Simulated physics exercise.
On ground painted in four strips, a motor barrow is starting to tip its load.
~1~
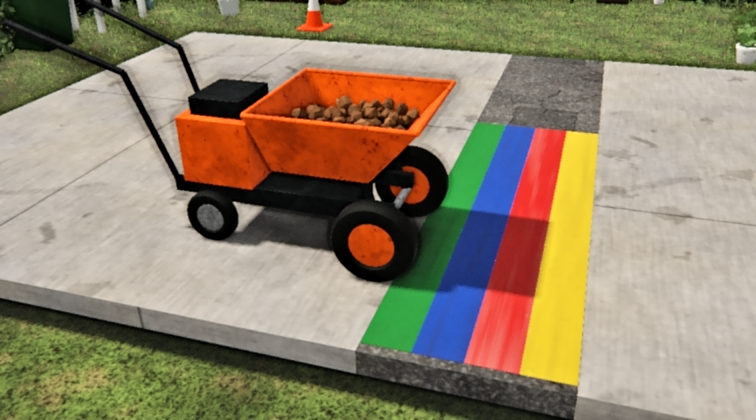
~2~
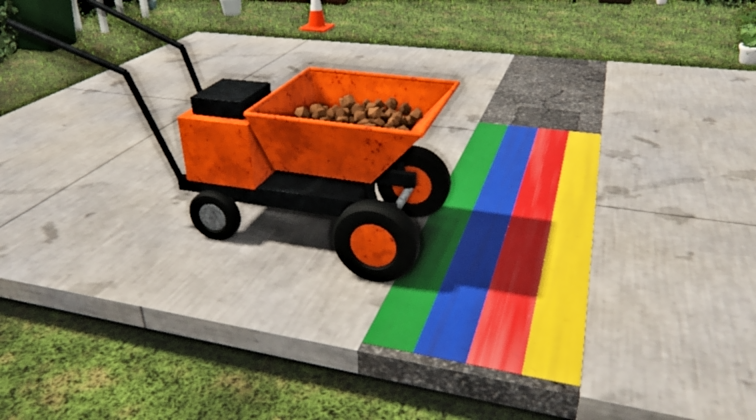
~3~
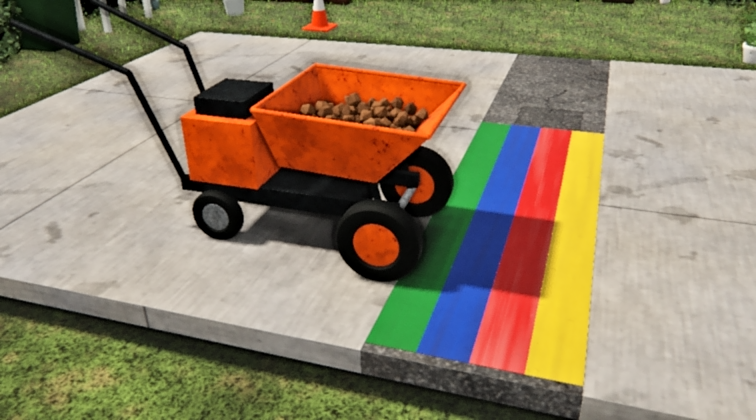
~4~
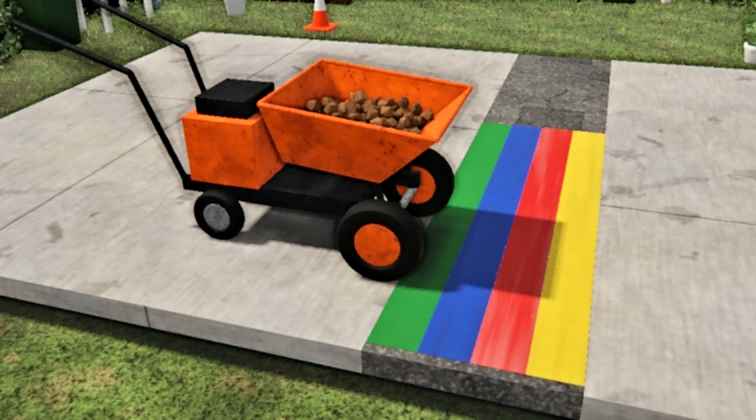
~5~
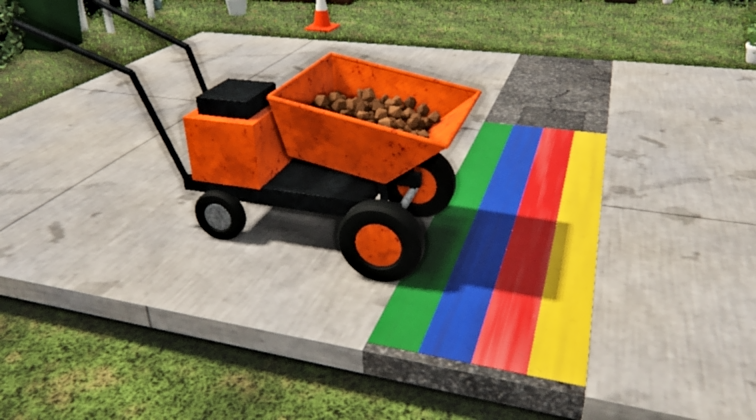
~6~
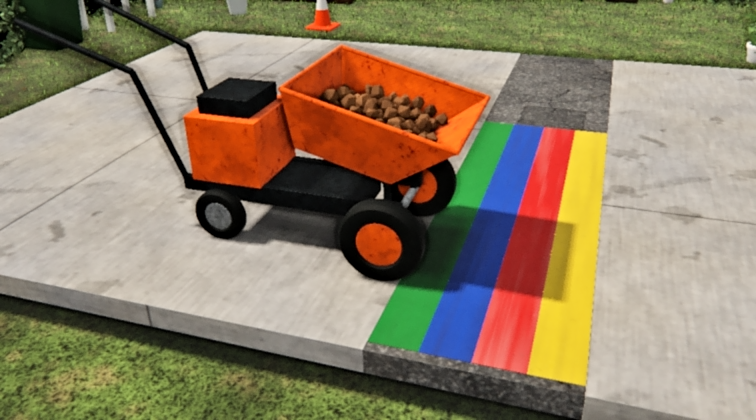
On a pale concrete slab edged by grass, seen from above and to one side, an orange cone stands at the back. An orange motor barrow with black handles and four wheels holds brown clods left of green, blue, red and yellow strips. The skip gradually tilts forward to the right, its rear rising and front lip lowering, while the view shifts very slightly.
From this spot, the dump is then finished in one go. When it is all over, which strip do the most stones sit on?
On the yellow strip.
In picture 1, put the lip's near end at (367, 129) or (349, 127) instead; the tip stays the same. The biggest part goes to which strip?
Going by the pictures, the first try gives the red one and the second gives the strip in blue.
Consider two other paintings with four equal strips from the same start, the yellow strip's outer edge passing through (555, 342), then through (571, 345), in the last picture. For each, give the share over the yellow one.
In turn, 40 and 40 in a hundred.
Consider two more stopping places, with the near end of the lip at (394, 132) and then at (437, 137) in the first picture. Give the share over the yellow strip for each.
Close to 30 in a hundred, and close to 50 in a hundred.
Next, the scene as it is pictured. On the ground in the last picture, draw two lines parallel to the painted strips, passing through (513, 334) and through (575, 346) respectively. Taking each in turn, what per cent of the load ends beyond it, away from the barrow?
About 70 and 20 %.
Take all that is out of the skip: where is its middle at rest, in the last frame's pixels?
Resting centre, last frame: Roughly (561, 262).
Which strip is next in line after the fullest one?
The red one is second.
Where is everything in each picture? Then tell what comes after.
In the first picture, lip of the skip (417, 135), level; top of the load (348, 132), clay clods; green strip (402, 311); blue strip (451, 320); red strip (501, 329); yellow strip (554, 339).
In the second picture, lip of the skip (421, 135), level; top of the load (351, 131).
In the third picture, lip of the skip (428, 137), tipped barely; top of the load (349, 120).
In the fourth picture, lip of the skip (436, 141), tipped a little; top of the load (354, 114).
In the fifth picture, lip of the skip (446, 146), tipped a little; top of the load (346, 119).
In the sixth picture, lip of the skip (457, 153), tipped clearly; top of the load (344, 113); green strip (410, 310); blue strip (458, 319); red strip (509, 329); yellow strip (562, 339).
Just after the last frame, skip tipped steeply; every one in the skip.
A moment on, skip tipped right over; the larger part in the skip; about a tenth over the red strip; about a tenth over the yellow strip.
Further on, skip tipped right over; roughly a quarter in the skip; roughly a quarter over the red strip; roughly a third over the yellow strip; about a tenth off the paint.
When it is over, skip tipped right over; roughly a quarter in the skip; not one over the green strip; not one over the blue strip; roughly a quarter over the red strip; roughly a third over the yellow strip; about a tenth off the paint.
